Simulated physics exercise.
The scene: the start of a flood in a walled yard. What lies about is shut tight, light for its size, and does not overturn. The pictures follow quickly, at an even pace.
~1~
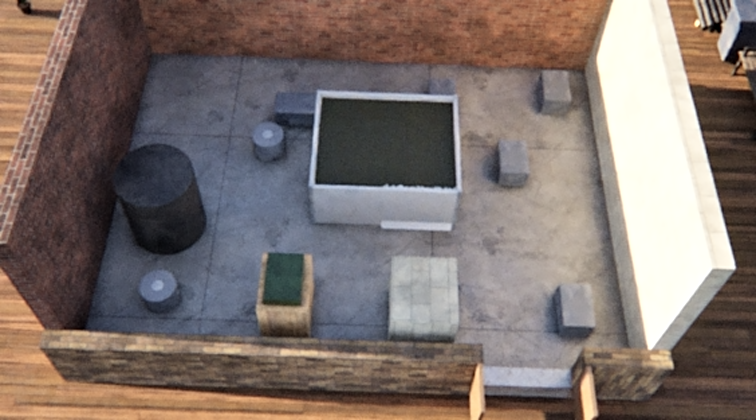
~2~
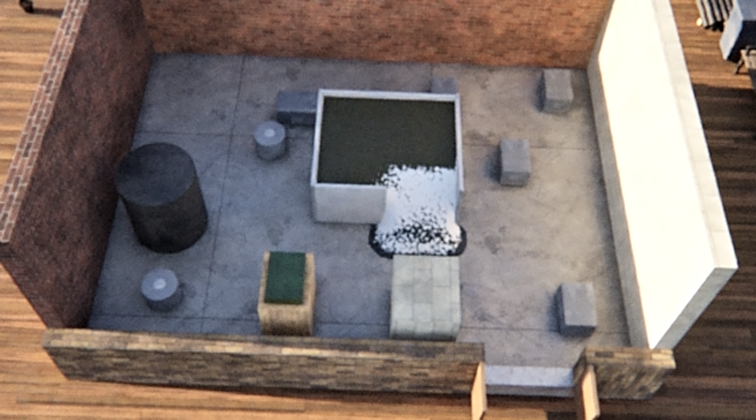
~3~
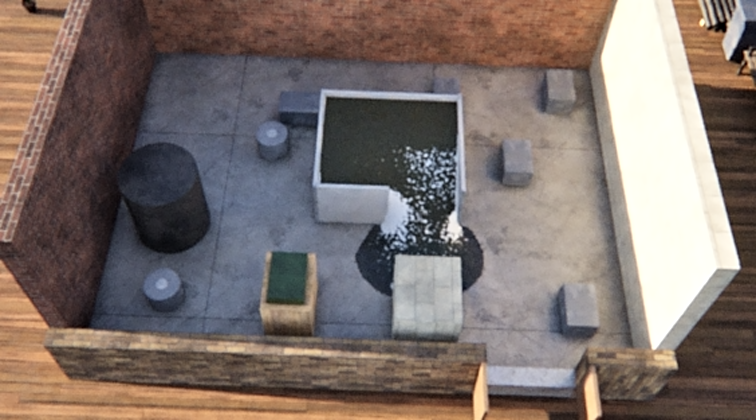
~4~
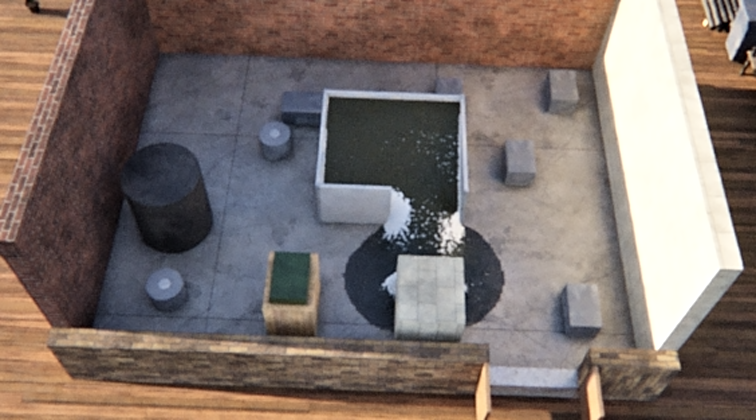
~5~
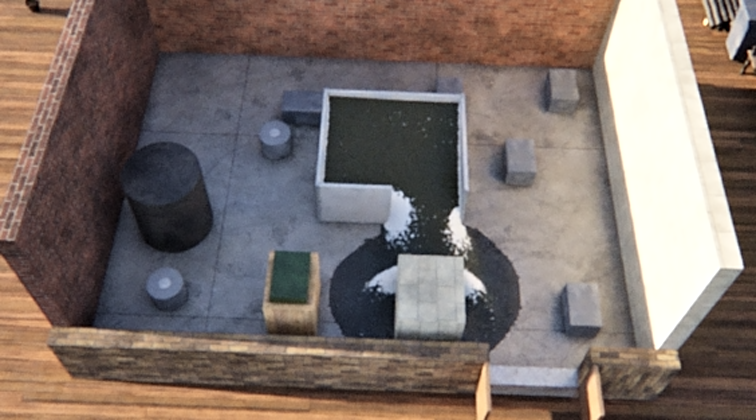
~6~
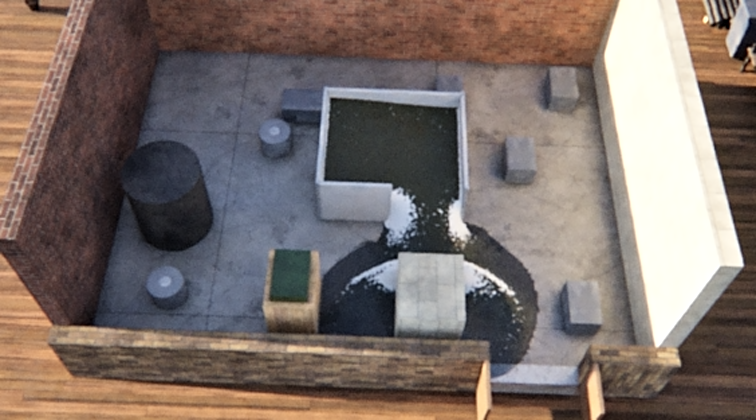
In the video, dark water bursts through the front of a white-walled tank in a walled yard, foaming as it spreads across the floor and around a pale block, while the surrounding blocks and cylinders stay still.
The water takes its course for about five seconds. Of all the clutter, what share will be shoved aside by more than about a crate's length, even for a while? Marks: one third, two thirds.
That comes to under a third.
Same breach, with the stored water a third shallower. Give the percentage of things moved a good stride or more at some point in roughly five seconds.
I make it 10 per cent.
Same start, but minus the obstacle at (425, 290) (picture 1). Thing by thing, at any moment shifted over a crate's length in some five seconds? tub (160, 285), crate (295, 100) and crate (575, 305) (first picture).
One after the other: Swept aside, not that far, shifted that much.
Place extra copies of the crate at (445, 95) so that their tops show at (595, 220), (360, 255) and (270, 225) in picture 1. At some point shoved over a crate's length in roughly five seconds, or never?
As listed: Moved that far, swept aside, pushed that far.
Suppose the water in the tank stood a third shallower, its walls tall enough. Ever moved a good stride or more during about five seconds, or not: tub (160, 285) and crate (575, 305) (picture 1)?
As listed: Less than that, pushed that far.
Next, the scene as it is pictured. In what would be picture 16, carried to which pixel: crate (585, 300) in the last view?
Near (616, 285).
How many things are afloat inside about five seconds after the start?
I count 1.
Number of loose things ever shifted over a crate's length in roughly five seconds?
It comes to 2.
A moment on, 0 of 7 are well off their spots; 0 afloat.
Next, 0 of 7 are well off their spots; 1 afloat.
Later, 1 of 7 are well off their spots; 2 afloat.
In the end, 2 of 7 are well off their spots, and 2 have been at some point; 1 afloat.
